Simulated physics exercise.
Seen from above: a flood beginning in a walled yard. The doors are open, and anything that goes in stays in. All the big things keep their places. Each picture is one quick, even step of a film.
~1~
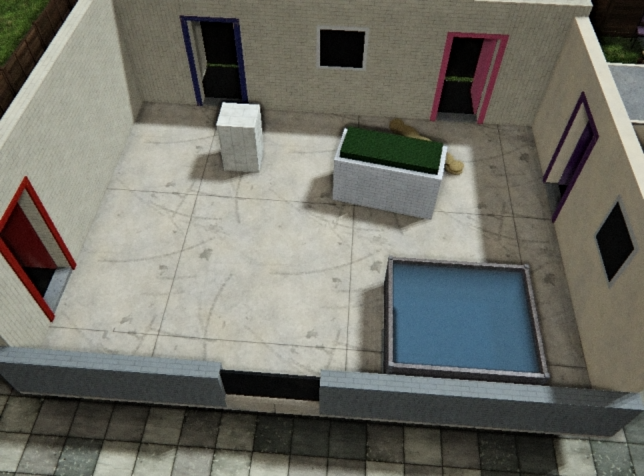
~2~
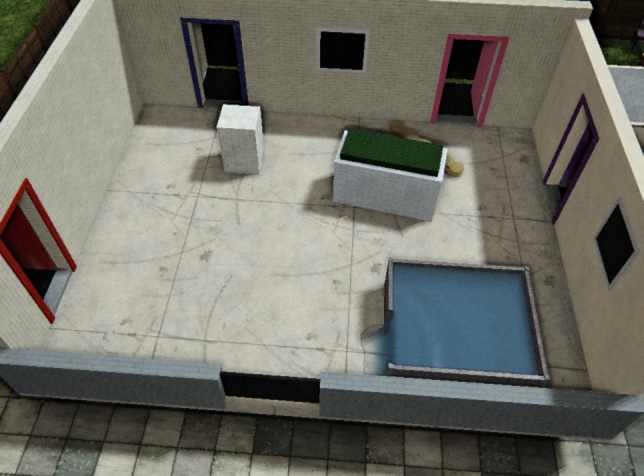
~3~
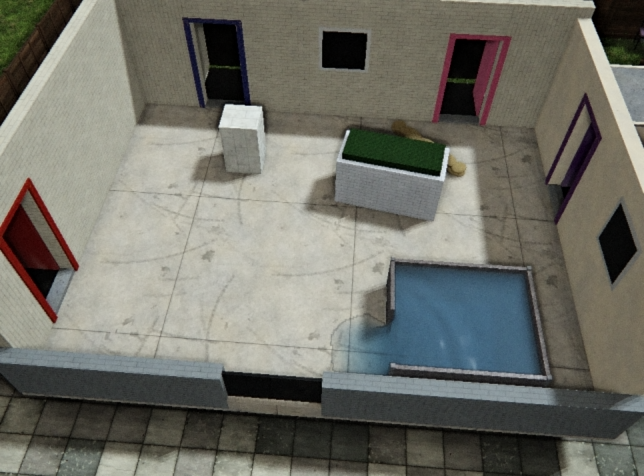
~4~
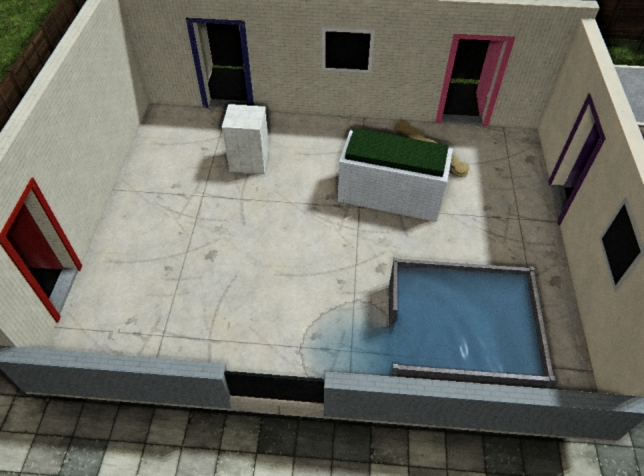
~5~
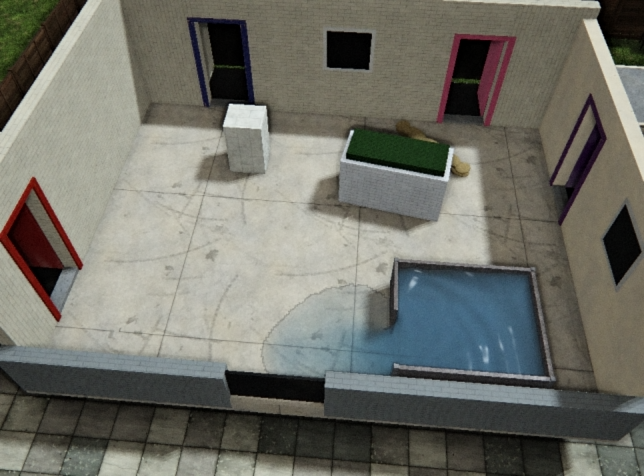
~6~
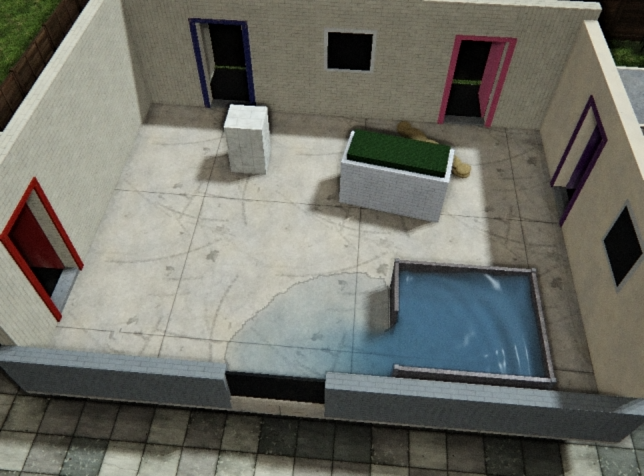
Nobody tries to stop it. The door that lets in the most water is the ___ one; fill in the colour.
Red.
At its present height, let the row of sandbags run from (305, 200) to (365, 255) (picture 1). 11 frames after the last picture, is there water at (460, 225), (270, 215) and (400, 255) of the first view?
Taking each in turn: Bone-dry; bone-dry; bone-dry.
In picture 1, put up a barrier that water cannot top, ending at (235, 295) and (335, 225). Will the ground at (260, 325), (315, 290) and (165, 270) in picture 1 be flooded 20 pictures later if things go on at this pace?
Well, in order I'd call them reached, reached and reached.
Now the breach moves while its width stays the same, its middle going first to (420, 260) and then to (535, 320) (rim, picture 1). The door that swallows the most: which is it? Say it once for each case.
Case one gives the one in purple and case two gives the pink-painted one.
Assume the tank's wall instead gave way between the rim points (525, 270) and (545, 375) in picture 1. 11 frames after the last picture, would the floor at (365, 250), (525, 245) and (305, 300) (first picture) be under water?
Untouched, soaked, untouched.
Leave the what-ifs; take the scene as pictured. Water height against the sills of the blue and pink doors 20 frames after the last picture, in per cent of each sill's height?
I'd put the first at close to 0 per cent and the second at close to 0 per cent.
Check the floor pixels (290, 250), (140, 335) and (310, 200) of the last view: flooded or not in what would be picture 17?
The first spot is swamped, the second swamped and the third spared.
A moment on, water covers 20 % of the floor; blue door not reached, purple door not reached, red door not reached, pink door not reached.
Next, water covers 30 % of the floor; blue door not reached, purple door not reached, red door wet at the sill, nothing in, pink door not reached.
Then, water covers 40 % of the floor; blue door not reached, purple door not reached, red door a lot in, pink door not reached.
Later, water covers 50 % of the floor; blue door a trickle in, purple door not reached, red door a lot in, pink door not reached.
In the end, water covers 80 % of the floor; blue door some in, purple door not reached, red door a lot in, pink door not reached; the red door has let in the most.
